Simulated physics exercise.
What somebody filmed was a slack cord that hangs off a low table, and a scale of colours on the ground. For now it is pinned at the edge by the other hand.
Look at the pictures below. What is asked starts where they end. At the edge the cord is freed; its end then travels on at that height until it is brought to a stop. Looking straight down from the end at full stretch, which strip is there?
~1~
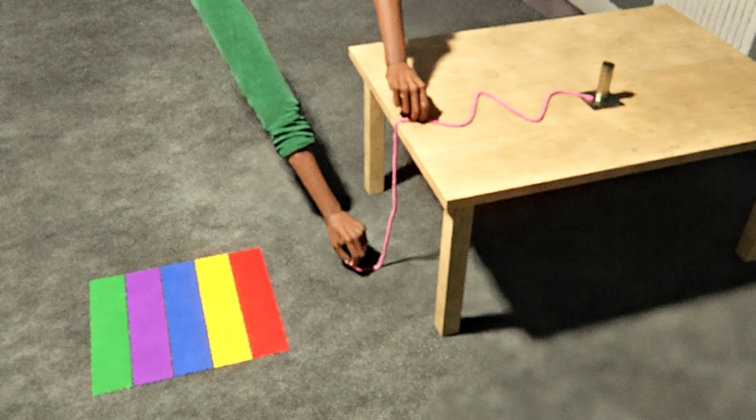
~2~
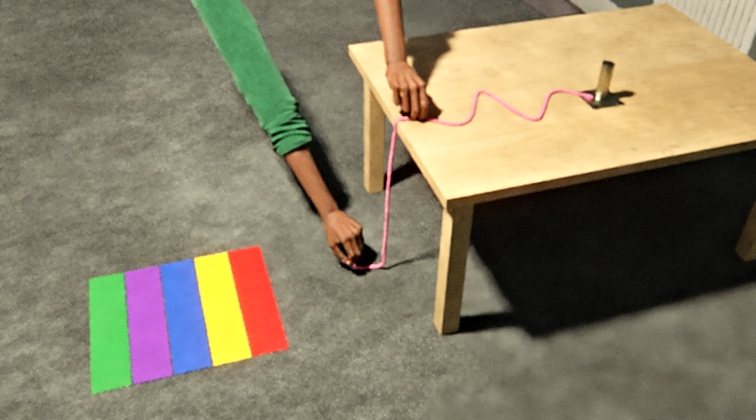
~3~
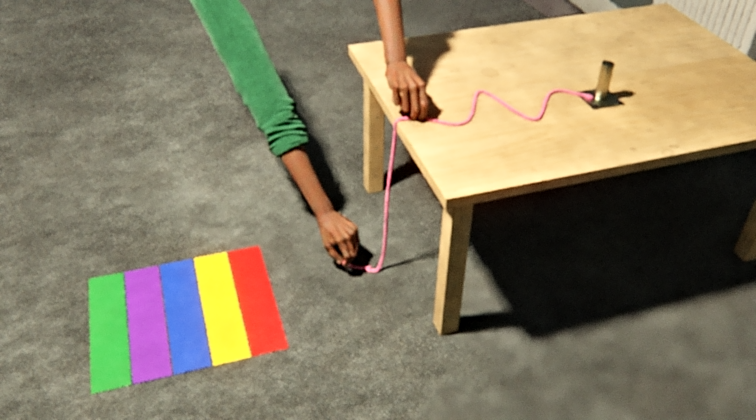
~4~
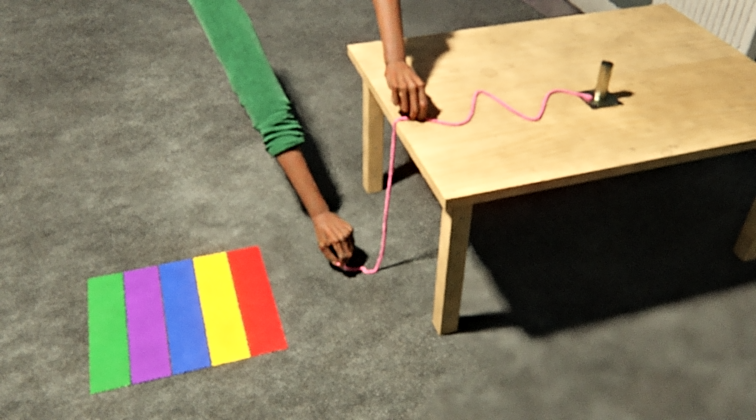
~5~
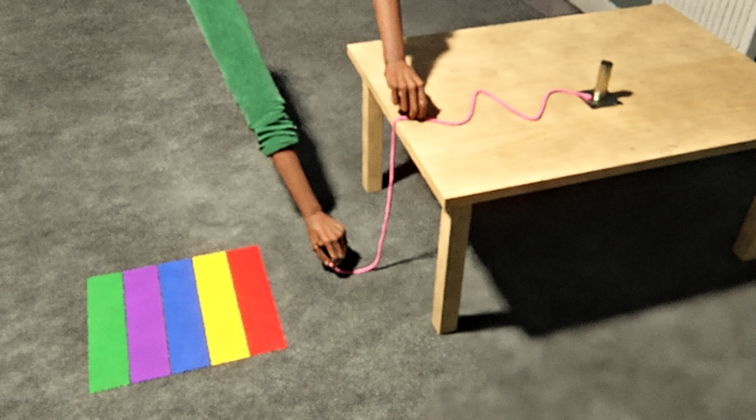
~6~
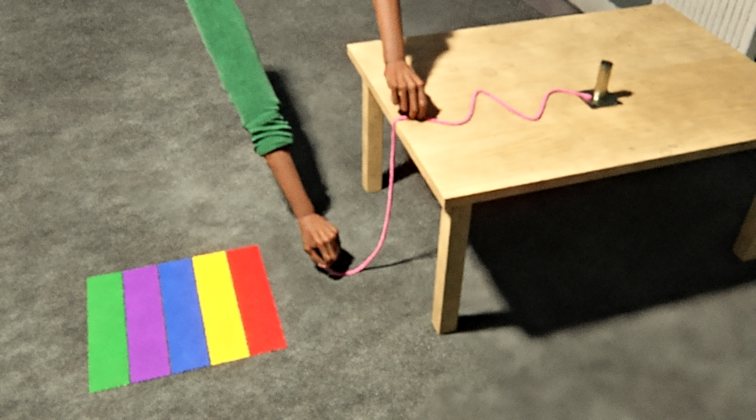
The green strip is there.
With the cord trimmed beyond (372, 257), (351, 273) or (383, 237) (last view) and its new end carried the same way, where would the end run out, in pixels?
In order, it comes to rest around (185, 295), (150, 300) and (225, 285).
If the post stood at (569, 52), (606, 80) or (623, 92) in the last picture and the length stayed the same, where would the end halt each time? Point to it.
In pixels, the answers are (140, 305), (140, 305) and (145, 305).
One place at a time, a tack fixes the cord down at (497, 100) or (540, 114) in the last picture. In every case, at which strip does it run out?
One at a time: Blue and purple.
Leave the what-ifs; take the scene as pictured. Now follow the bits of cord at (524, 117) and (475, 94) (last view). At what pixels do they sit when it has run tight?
First near (485, 113), second near (417, 123).
A little later, end near (180, 296); over blue.
Next, end near (134, 305); over purple.
When it is tight, end near (105, 311); over green. The end stops over the green strip.
